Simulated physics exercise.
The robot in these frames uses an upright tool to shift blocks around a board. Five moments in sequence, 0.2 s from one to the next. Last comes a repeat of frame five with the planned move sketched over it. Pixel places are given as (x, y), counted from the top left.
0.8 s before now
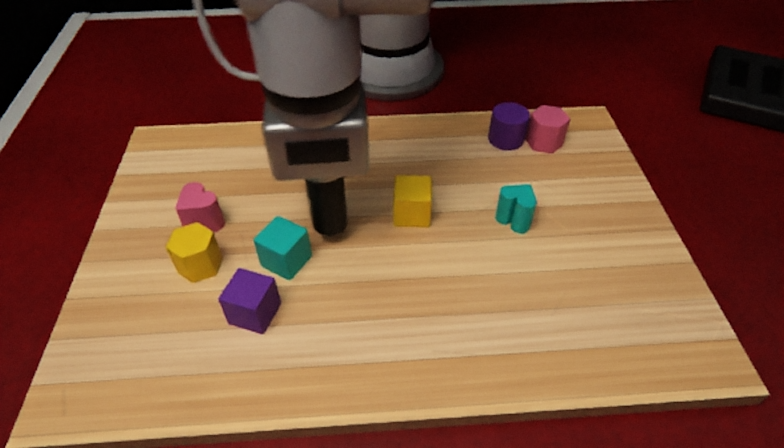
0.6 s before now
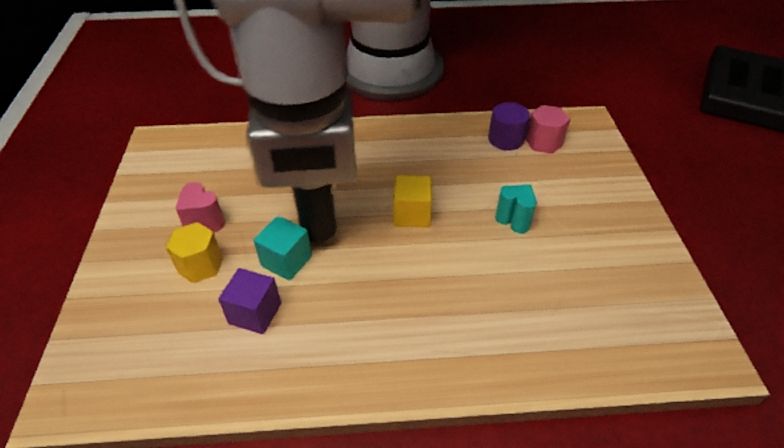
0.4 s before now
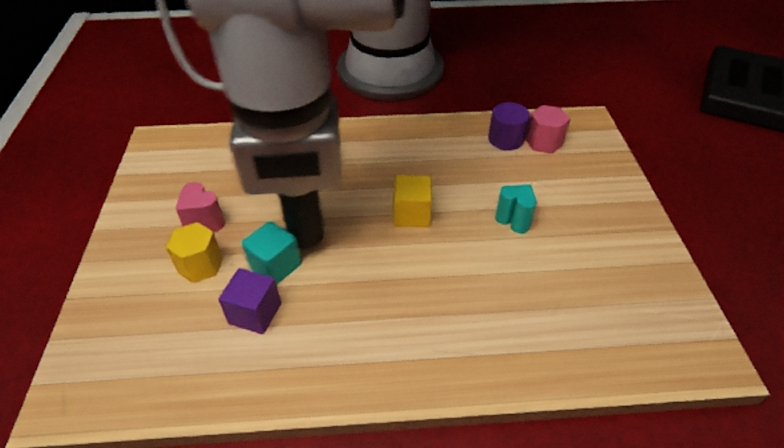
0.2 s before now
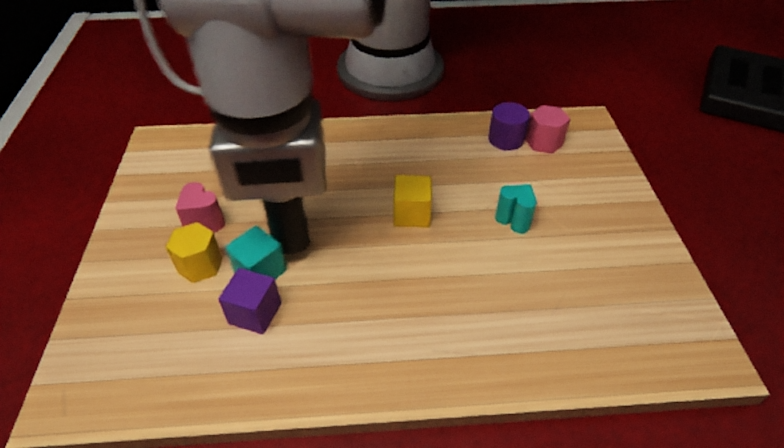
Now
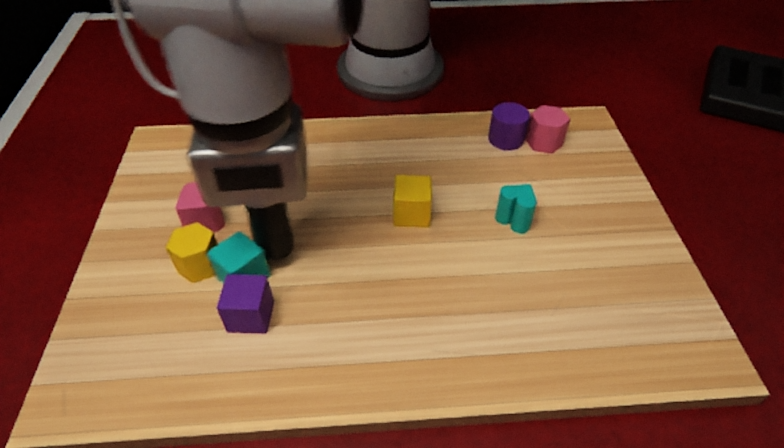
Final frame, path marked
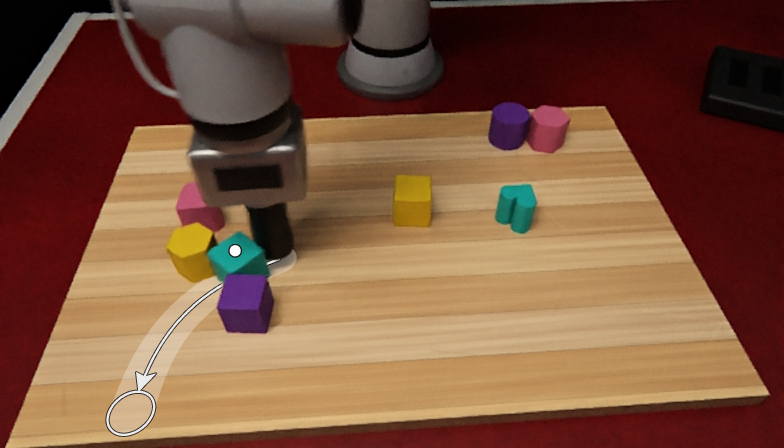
The footage shows a robot arm moving its upright black tool left across a wooden board, pushing a turquoise block leftward between a yellow hexagonal block and a purple block, which shifts slightly, while the other blocks stay still.
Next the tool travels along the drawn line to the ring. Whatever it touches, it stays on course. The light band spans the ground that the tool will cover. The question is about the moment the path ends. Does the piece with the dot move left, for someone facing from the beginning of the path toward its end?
No, I don't think so.
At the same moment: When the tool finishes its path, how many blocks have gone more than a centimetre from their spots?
Once the path ends, one block will have shifted.
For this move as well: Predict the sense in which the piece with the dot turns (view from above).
It is turned clockwise.
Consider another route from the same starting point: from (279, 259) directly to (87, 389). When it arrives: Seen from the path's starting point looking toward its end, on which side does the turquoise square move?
Sideways shift: Right.
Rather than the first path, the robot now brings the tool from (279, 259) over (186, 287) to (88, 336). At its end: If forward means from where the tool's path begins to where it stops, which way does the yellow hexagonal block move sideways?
That block drifts right.
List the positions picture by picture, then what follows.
The first frame shows tool's lower end (330, 223); yellow hexagonal block (189, 239); turquoise square (280, 234); purple square (246, 288).
The second frame shows tool (319, 229); blocks still.
The third frame shows tool (306, 236); turquoise square (268, 240).
The fourth frame shows tool (292, 241); turquoise square (252, 245).
The fifth frame shows tool (276, 247); yellow hexagonal block (189, 239); turquoise square (235, 251); purple square (242, 291).
Drawn move, from (279, 259) through (216, 289) and (163, 341) to (131, 413); the dot is on the turquoise square.
On the path given first. One third of the way, tool (210, 277); yellow hexagonal block (184, 239), turned 15° clockwise; turquoise square (169, 289).
Two thirds of the way, tool (156, 330); yellow hexagonal block (184, 239), turned 15° clockwise; turquoise square (102, 339), turned 25° clockwise.
At the end, tool (122, 402); yellow hexagonal block (184, 239), turned 15° clockwise; turquoise square (79, 356), turned 50° clockwise; purple square still.
